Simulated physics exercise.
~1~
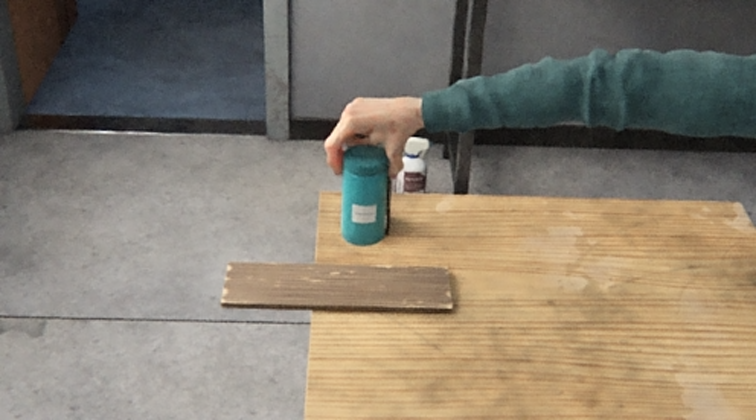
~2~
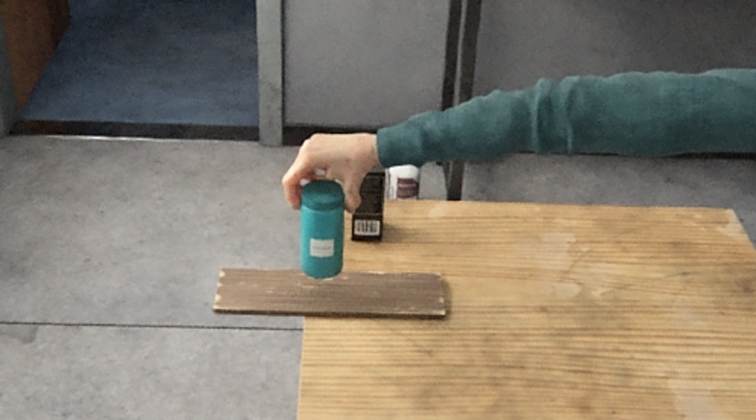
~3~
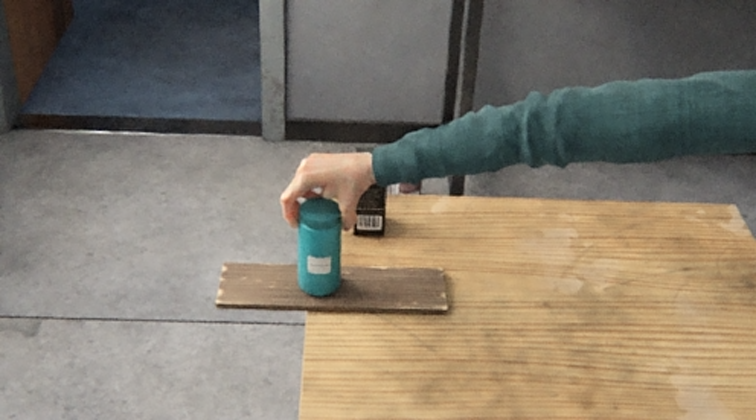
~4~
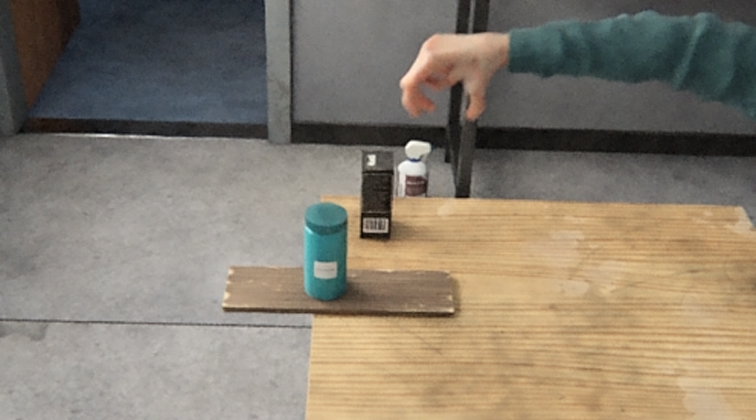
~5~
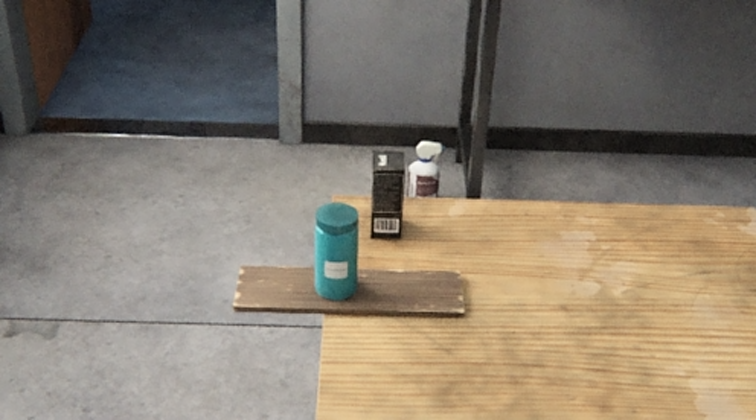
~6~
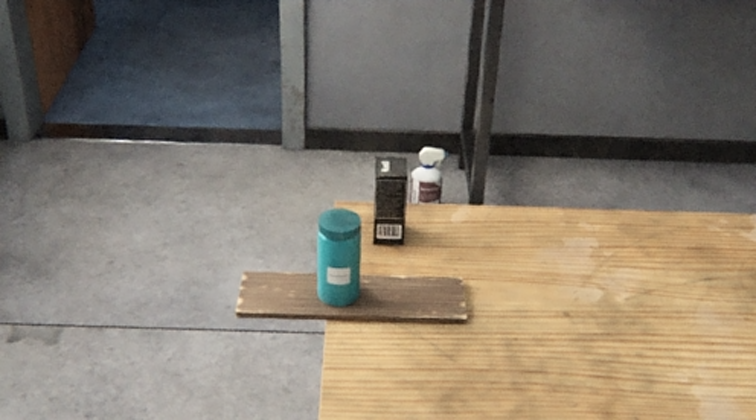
We see a hand move a turquoise jar left and down onto a brown board jutting past a wooden table's edge, near a black carton and a white bottle. The hand lets go and withdraws, and the jar stays upright on the board, which remains in place.
